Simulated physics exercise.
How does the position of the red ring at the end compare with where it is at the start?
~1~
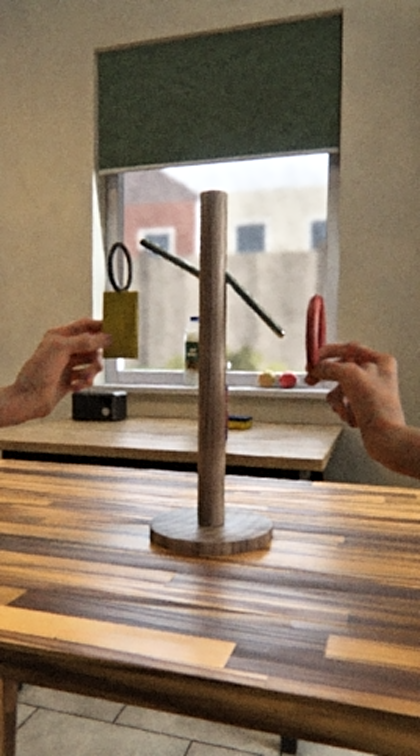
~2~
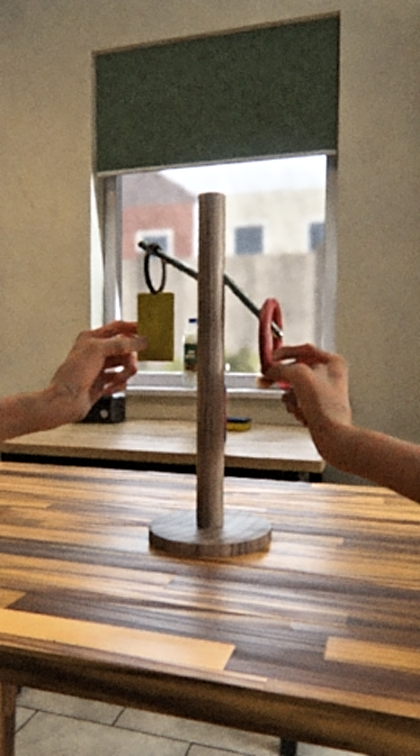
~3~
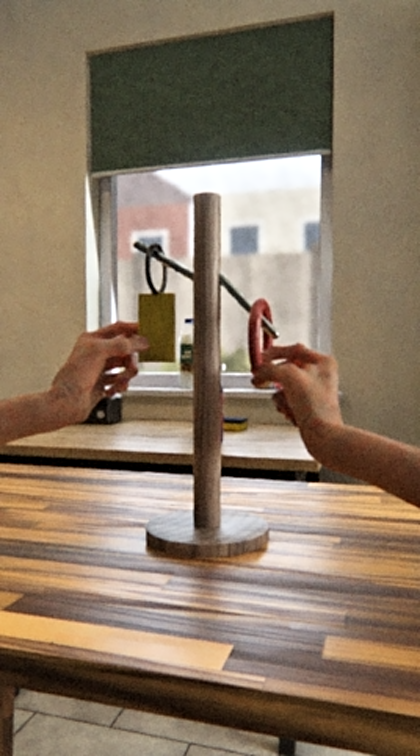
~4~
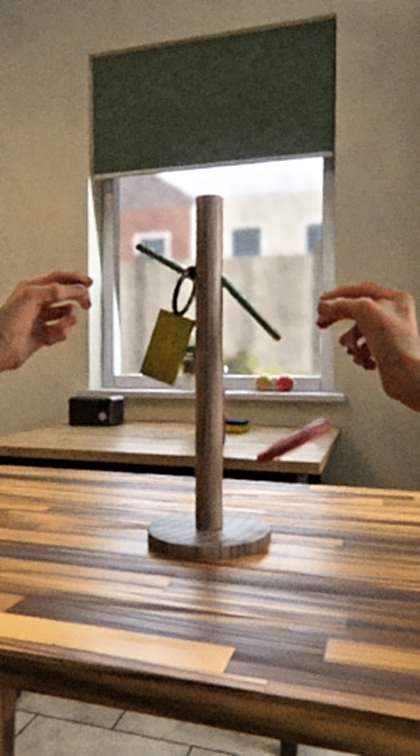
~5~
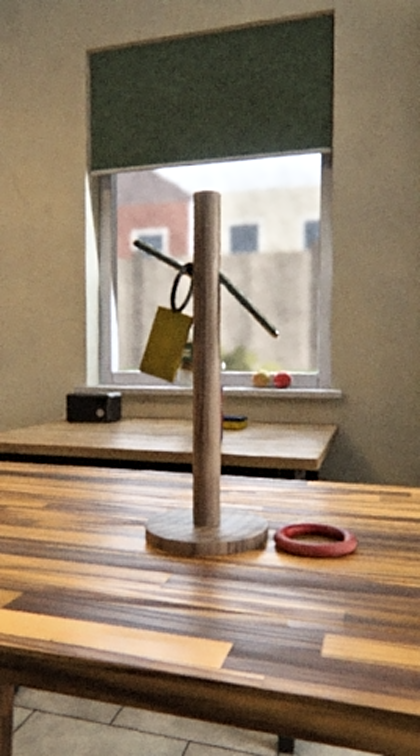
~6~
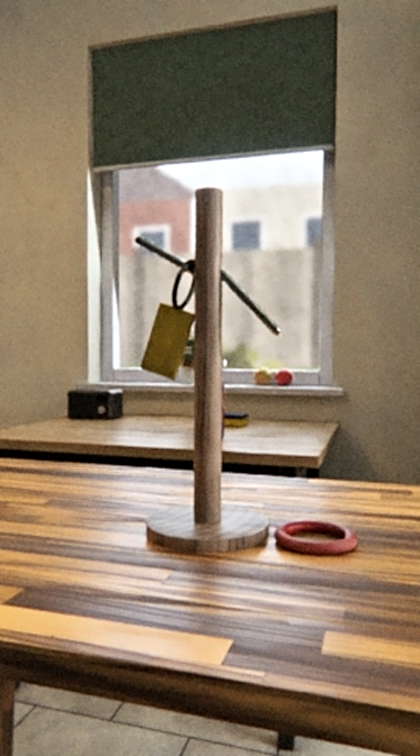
At the start the red ring is held up in the air by the hand on the right, and at the end it lies lower down, flat on the table to the right of the stand's base.
